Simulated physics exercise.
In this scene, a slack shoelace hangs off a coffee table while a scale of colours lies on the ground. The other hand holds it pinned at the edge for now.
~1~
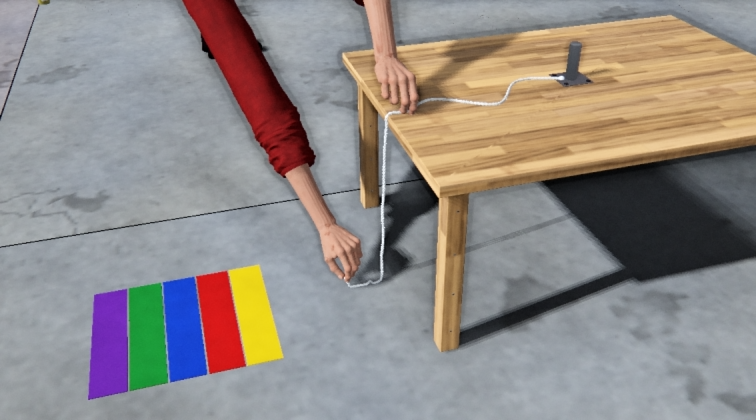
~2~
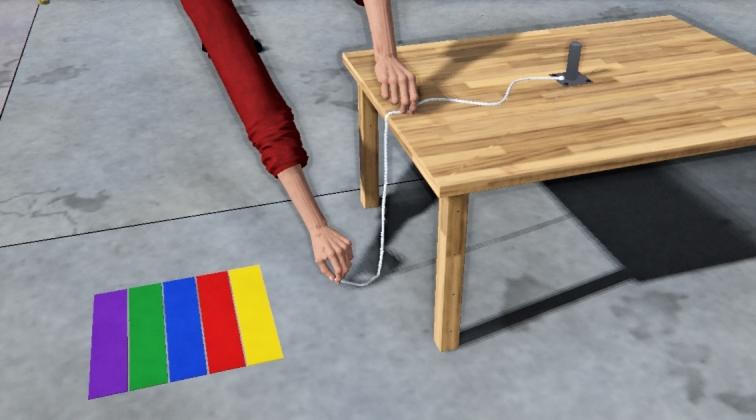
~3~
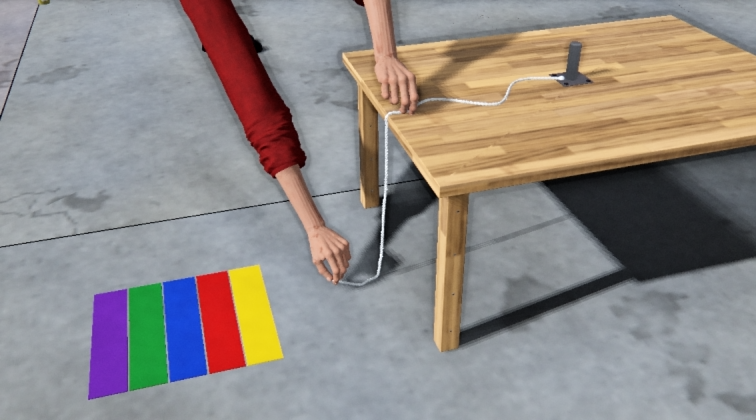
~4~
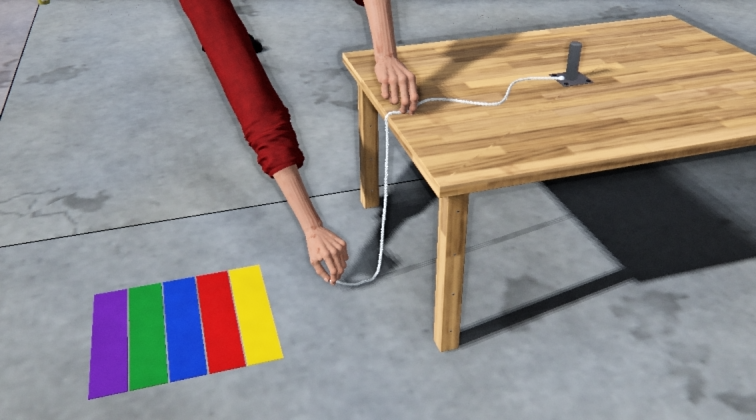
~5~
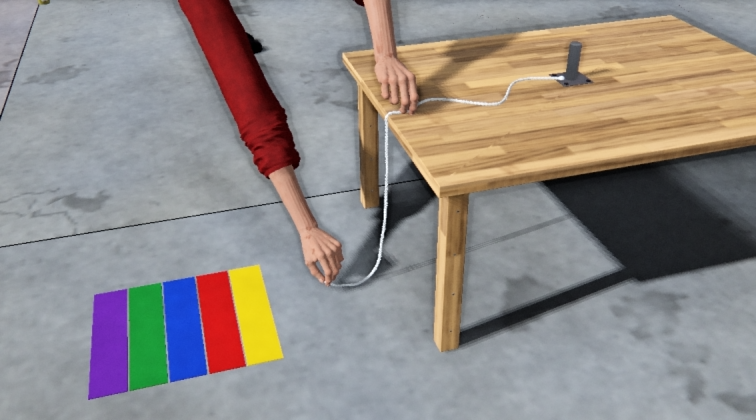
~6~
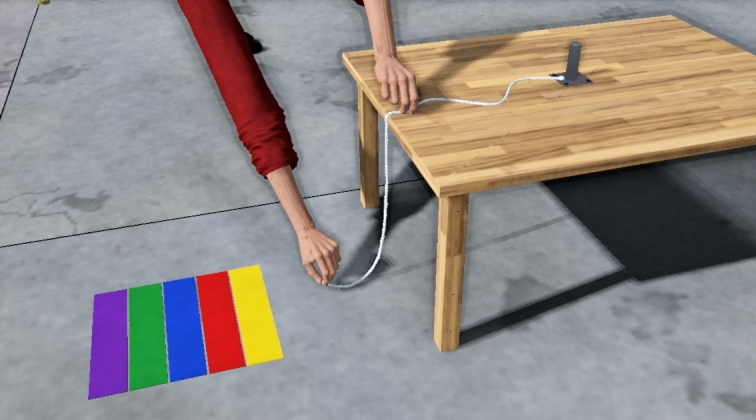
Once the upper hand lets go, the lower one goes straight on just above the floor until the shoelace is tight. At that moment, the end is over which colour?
Over blue.
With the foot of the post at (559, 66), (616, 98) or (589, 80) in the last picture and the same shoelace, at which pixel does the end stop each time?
Approximate pixels in order: (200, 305), (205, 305), (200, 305).
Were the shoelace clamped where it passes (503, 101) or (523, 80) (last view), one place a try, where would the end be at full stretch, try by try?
Near (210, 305) and (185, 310).
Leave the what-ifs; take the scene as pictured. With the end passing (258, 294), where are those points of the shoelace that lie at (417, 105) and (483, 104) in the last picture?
One is near (388, 116), the other near (453, 99).
Soon after, end near (258, 294); over yellow.
After that, end near (209, 303); over red.
At the stop, end near (181, 309); over blue. It halts on the blue strip.
